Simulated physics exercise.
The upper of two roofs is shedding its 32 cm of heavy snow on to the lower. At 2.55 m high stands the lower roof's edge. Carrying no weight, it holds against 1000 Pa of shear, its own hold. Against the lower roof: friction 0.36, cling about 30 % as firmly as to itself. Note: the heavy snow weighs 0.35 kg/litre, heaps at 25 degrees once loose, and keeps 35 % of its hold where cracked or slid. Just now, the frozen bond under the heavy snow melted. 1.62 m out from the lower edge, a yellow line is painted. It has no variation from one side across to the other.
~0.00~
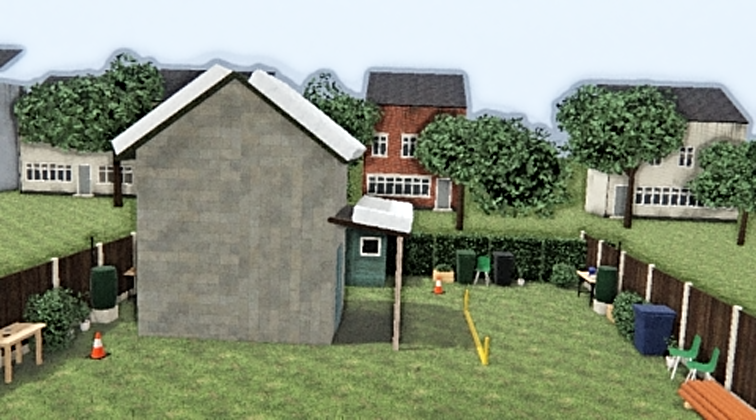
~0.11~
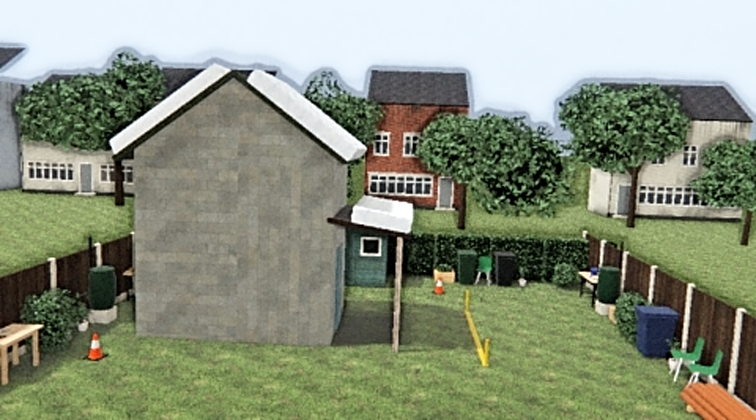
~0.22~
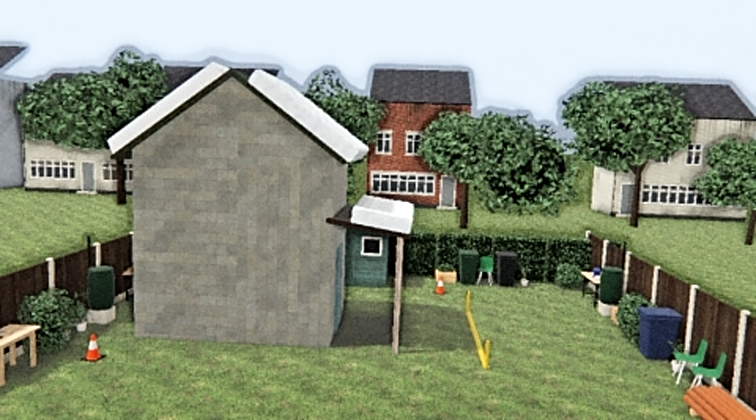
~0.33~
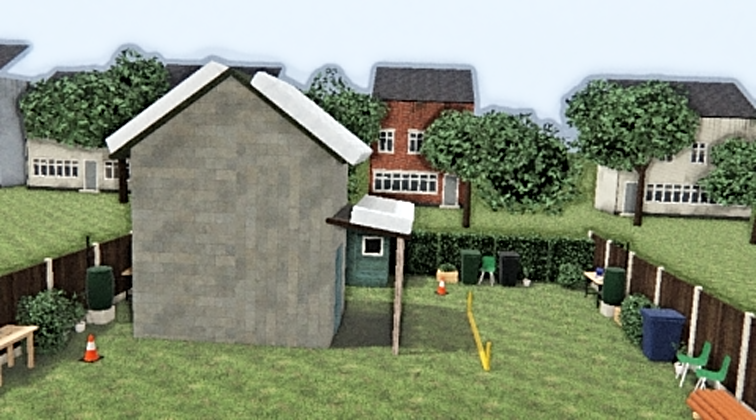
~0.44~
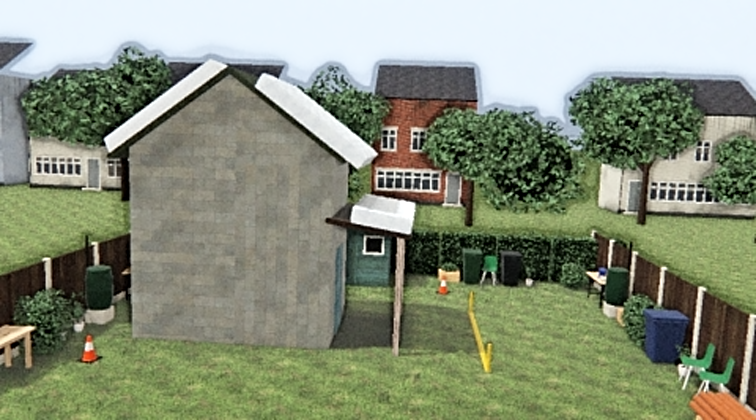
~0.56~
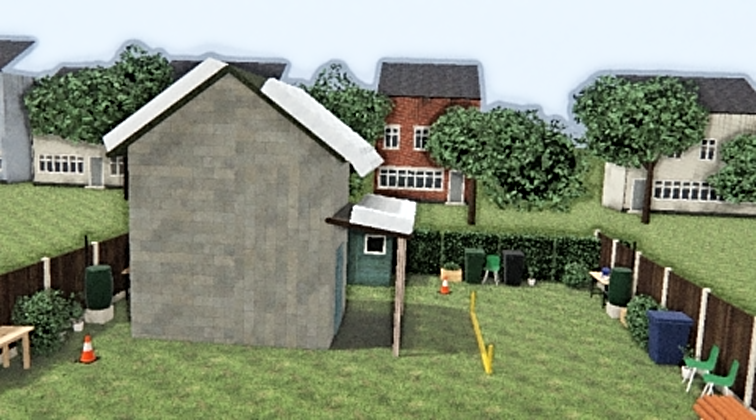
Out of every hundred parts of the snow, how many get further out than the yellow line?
Around 35 in every hundred.
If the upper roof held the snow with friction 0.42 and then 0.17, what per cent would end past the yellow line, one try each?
25 %, then 45 %.
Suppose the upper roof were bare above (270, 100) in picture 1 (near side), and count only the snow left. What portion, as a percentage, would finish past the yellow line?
Roughly 25 per cent.
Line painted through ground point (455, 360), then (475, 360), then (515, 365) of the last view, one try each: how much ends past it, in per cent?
I'd guess near 55 %, then near 45 %, and near 25 % on the last try.
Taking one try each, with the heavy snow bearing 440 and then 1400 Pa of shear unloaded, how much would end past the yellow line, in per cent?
The two runs give near 50 % and near 30 % respectively.
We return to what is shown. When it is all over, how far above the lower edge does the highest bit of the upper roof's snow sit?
It ends up some 0.6 m higher than the lower edge.
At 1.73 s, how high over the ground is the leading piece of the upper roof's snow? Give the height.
Close to 0.8 metres, I reckon.
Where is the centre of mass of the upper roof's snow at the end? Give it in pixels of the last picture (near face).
Look around (491, 346) on the near face.
After 1.09 s, none is below the lower edge and 0 % is past the line.
After 1.73 s, 38 % is below the lower edge and 0 % is past the line.
After 2.36 s, 74 % is below the lower edge and 33 % is past the line.
After 3.00 s, 75 % is below the lower edge and 35 % is past the line.
After 3.50 s, 75 % is below the lower edge and 35 % is past the line.
